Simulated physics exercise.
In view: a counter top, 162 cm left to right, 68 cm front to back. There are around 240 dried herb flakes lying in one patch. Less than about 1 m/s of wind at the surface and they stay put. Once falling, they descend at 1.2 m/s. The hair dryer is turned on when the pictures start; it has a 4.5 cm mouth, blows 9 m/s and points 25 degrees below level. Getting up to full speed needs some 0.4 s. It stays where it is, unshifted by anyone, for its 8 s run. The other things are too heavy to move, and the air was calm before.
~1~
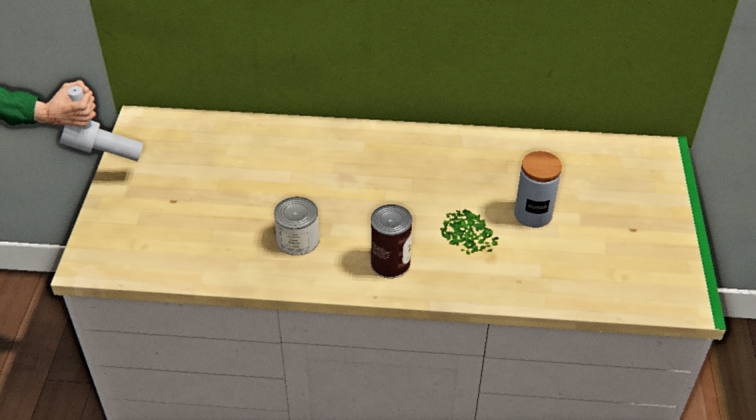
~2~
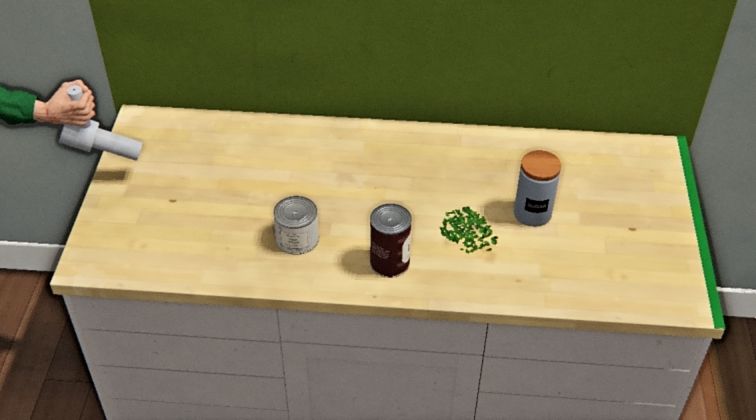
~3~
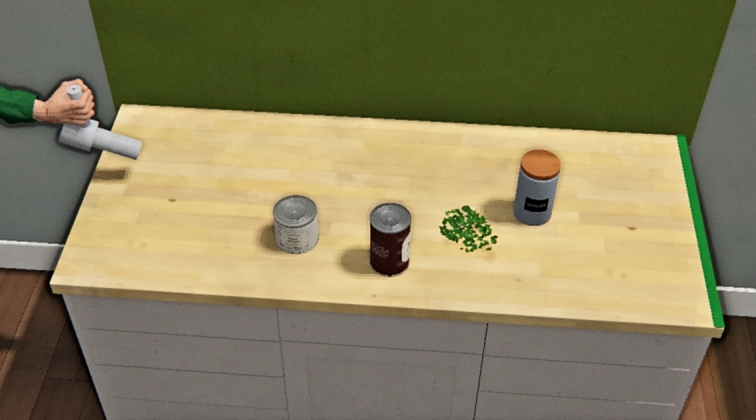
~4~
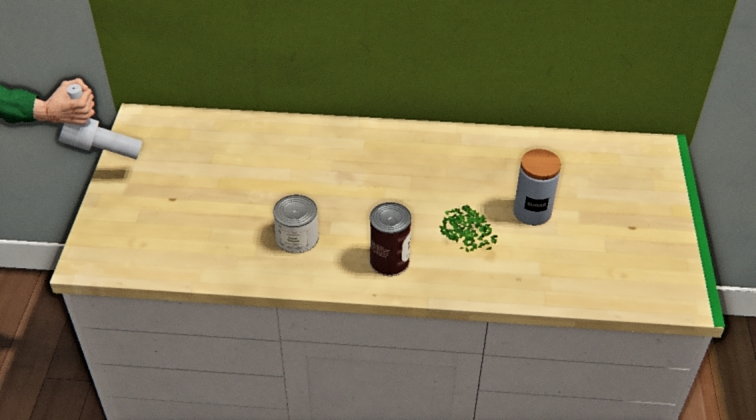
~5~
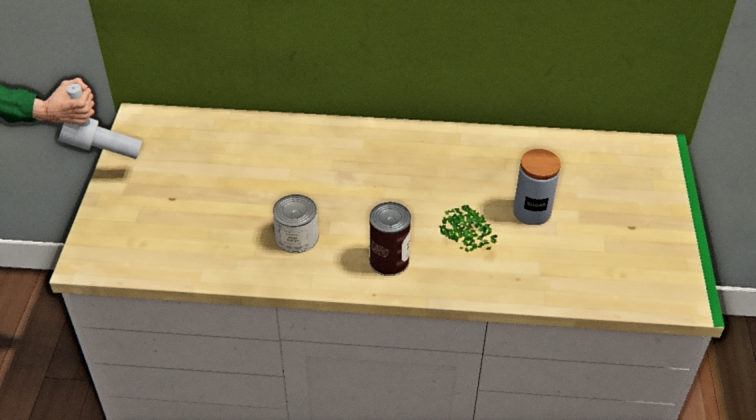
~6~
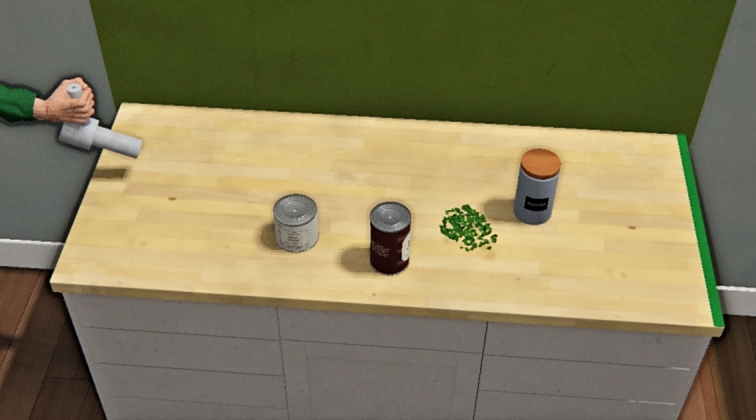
A hand in a green sleeve held a grey hair dryer at the counter's left end, pointed toward two tins, a patch of green flakes and a lidded jar, and nothing noticeably moved.
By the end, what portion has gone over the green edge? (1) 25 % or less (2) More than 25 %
More than 25 %.
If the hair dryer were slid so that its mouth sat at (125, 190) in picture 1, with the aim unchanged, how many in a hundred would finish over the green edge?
That would come to roughly 40 %.
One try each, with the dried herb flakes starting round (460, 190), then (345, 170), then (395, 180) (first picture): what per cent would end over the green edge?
90, 100 and 90 in a hundred, respectively.
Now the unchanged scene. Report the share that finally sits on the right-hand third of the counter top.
I'd put it at about 15 percent.
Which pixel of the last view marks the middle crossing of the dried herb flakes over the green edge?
At roughly pixel (716, 285).
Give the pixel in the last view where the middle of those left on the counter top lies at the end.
Centre: Approx. (659, 242) px, last frame.
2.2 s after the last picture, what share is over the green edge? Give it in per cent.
70 per cent, roughly.
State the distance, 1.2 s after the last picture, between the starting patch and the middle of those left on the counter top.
The centre sits some 50 cm from where it began.
Then, 1.2 s after the last picture, 7 % are over the green edge; the middle of those still in play is near (667, 273); 1 % have settled or left.
Then, 2.2 s after the last picture, 70 % are over the green edge; the middle of those still in play is near (664, 244); 73 % have settled or left.
Then, 4.0 s after the last picture, 75 % are over the green edge; the middle of those still in play is near (655, 243); 81 % have settled or left.
Then, 7.6 s after the last picture, at the end, 78 % are over the green edge; the middle of those still in play is near (659, 242).
